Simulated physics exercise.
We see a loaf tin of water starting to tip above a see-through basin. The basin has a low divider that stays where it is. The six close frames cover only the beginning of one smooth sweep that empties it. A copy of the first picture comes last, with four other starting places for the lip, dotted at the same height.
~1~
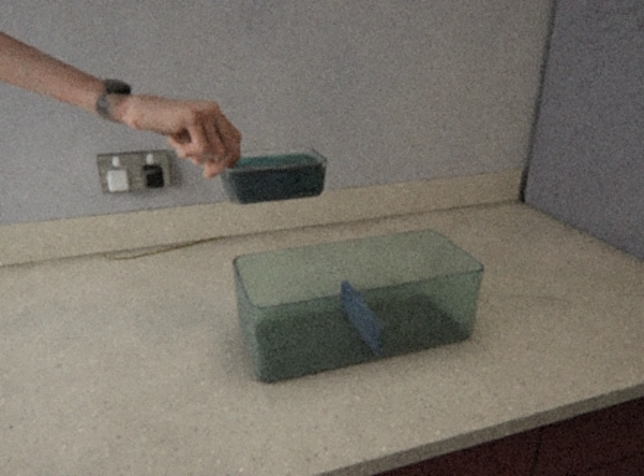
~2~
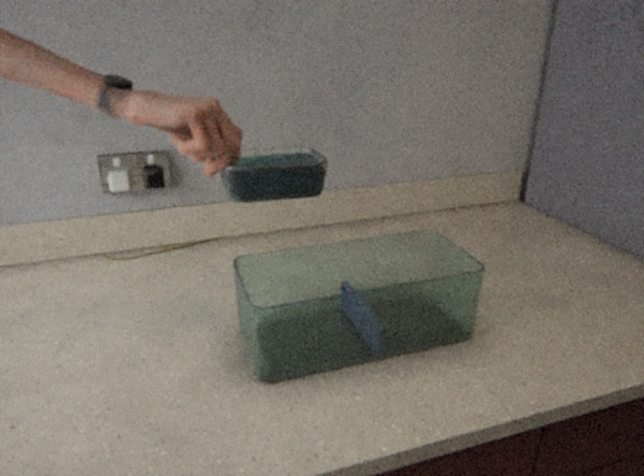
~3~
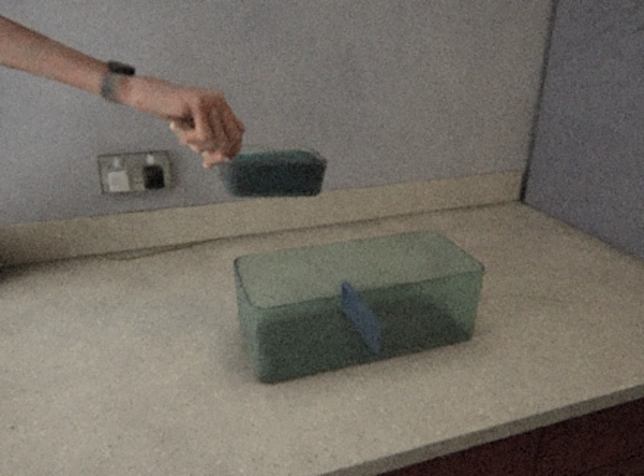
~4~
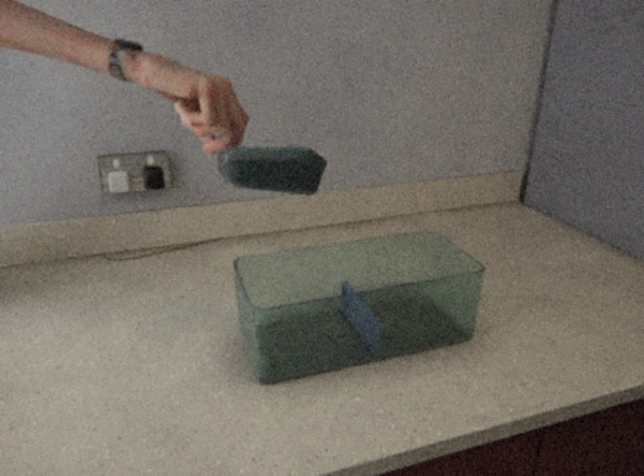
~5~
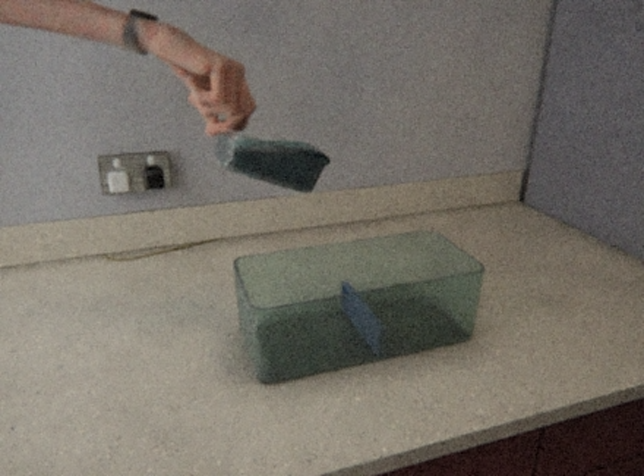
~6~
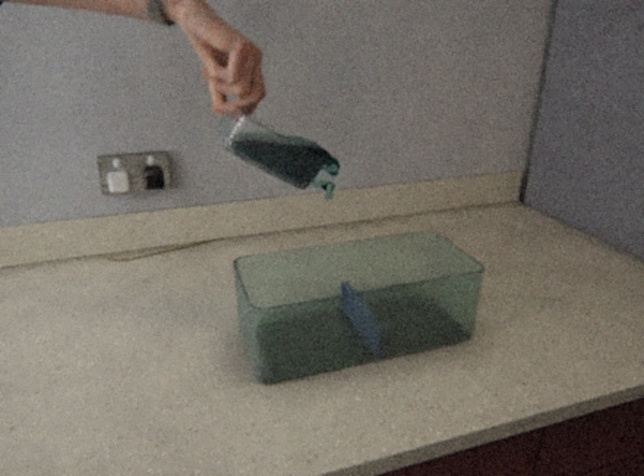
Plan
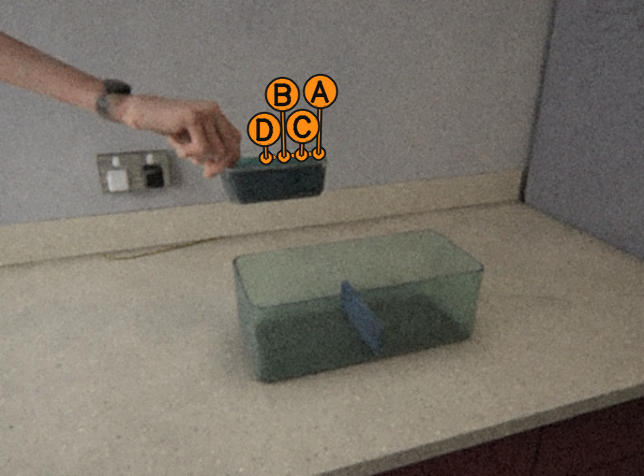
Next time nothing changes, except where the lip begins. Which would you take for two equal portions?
It is B.
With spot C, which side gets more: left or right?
More ends on the right.
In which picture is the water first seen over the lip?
In picture 5.
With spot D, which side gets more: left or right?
More ends on the left.
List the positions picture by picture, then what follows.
Upright, lip at (317, 153); basin from (256, 380) to (470, 334); top of the wall at (361, 302); nothing has left yet.
Upright, lip at (318, 153); nothing has left yet.
Tipped about 6°, lip at (318, 154); nothing has left yet.
Tipped about 13°, lip at (318, 154); nothing has left yet.
Tipped about 22°, lip at (318, 154); water is over the lip, down to (321, 159).
Tipped about 32°, lip at (318, 154); water is over the lip, down to (322, 192).
On the marked copy, A at (318, 153); B at (283, 156); C at (301, 154); D at (266, 157).
With A, about 16 % ends left of the wall and 82 % right of it.
With B, about 43 % ends left of the wall and 54 % right of it; 3 % is lost outside.
With C, about 25 % ends left of the wall and 73 % right of it.
With D, about 86 % ends left of the wall and 12 % right of it.
